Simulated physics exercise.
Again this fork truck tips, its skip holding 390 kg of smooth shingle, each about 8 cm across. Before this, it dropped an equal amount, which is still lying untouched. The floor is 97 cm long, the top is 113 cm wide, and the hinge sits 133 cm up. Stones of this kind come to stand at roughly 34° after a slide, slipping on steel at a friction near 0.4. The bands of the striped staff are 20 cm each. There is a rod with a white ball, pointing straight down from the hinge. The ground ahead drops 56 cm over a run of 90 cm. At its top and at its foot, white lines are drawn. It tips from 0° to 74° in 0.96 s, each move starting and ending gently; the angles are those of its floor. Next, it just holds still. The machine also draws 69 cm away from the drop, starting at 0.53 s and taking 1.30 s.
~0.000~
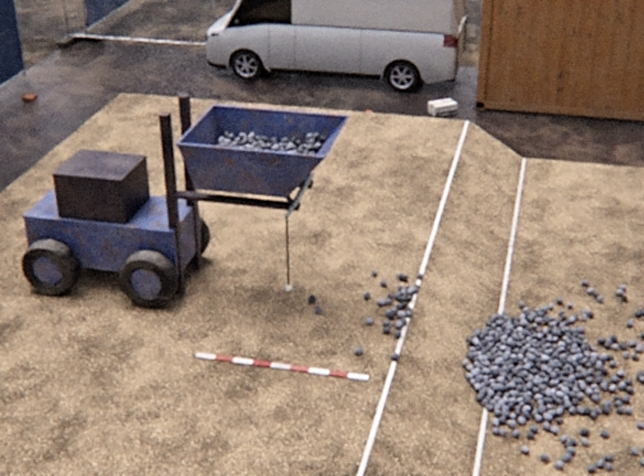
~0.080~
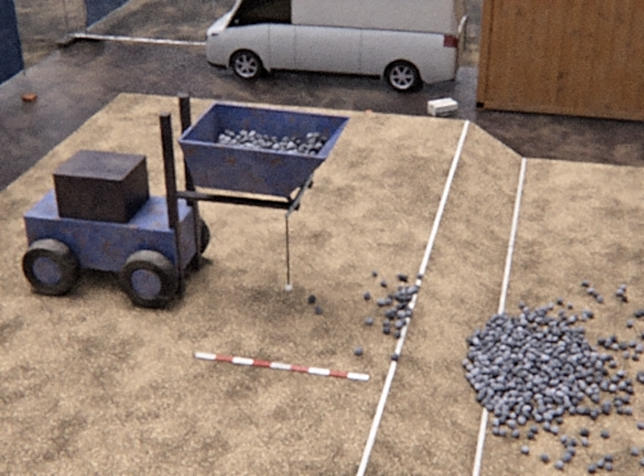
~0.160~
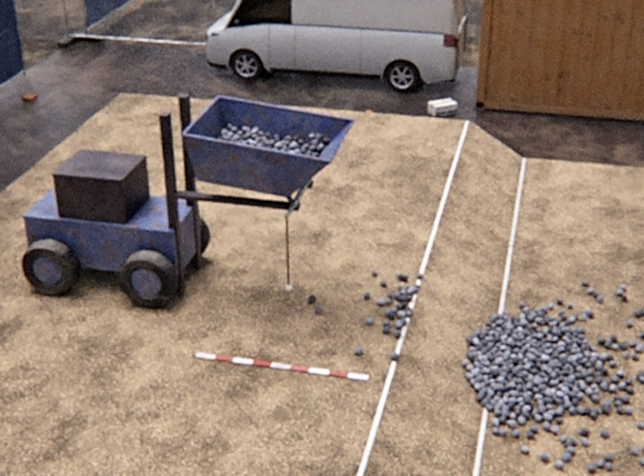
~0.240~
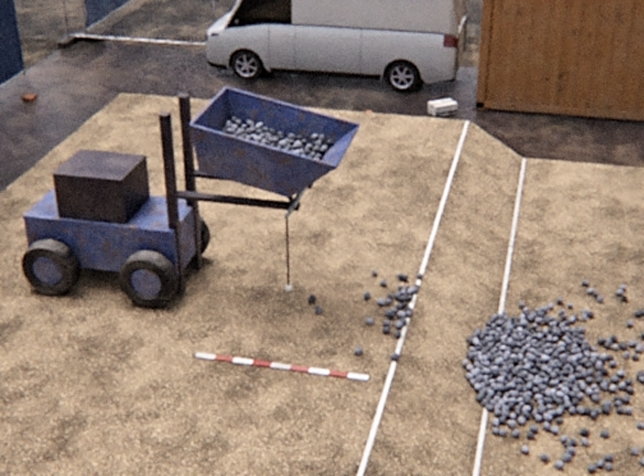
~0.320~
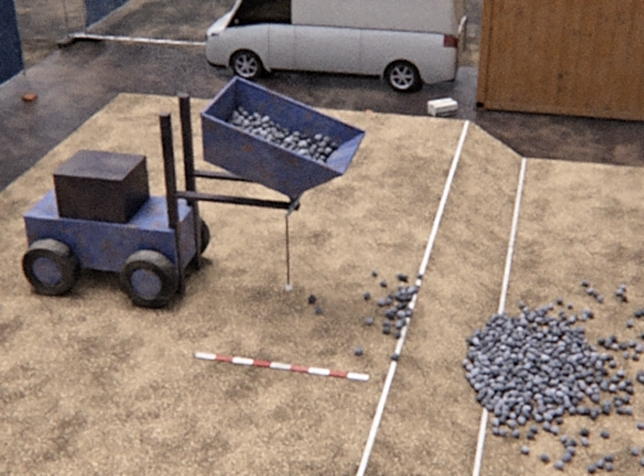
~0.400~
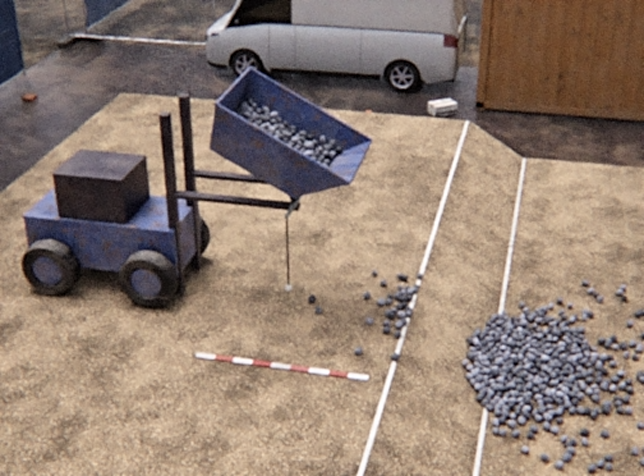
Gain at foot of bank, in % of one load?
Close to 30 parts in a hundred.
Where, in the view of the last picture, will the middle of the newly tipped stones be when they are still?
The middle lies near (410, 309) in the last picture.
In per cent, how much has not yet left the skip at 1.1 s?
Estimate: 80 % remaining inside, roughly.
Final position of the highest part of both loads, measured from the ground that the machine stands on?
18 cm.
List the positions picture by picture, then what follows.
In the first picture, the skip is at 0°, its lip at (324, 157); the top of the load is at (296, 144). The earlier load is highest near (374, 307), 4 cm above ground level, 16 % on the top or the slope, 82 % at the foot of the bank.
In the second picture, lip at (326, 158), floor tilted 1°, highest stones at (279, 143); the stones move at 0.3 m/s on average.
In the third picture, lip at (330, 162), floor tilted 6°, highest stones at (242, 137); the stones move at 0.7 m/s on average.
In the fourth picture, the skip is at 12°, its lip at (337, 167); the top of the load is at (231, 127); the stones move at 0.9 m/s on average.
In the fifth picture, the skip is at 19°, its lip at (344, 174); the top of the load is at (236, 119); the stones move at 1.1 m/s on average.
In the sixth picture, lip at (350, 183), floor tilted 28°, highest stones at (244, 110); the stones move at 1.2 m/s on average.
After 0.7 s the floor is at 62°; in per cent of one load, 100 in the skip, 16 on the top or the slope, 82 at the foot of the bank; the foremost stones are past the picture's edge.
After 1.1 s the floor is at 74°; in per cent of one load, 80 in the skip, 36 on the top or the slope, 82 at the foot of the bank; the foremost stones are past the picture's edge.
After 2.3 s the floor is at 74°; in per cent of one load, 0 in the skip, 87 on the top or the slope, 111 at the foot of the bank; the foremost stones are past the picture's edge.
After 4.9 s the floor is at 74°; in per cent of one load, 0 in the skip, 85 on the top or the slope, 113 at the foot of the bank; the foremost stones are past the picture's edge. Net gain at the foot of the bank, 30.
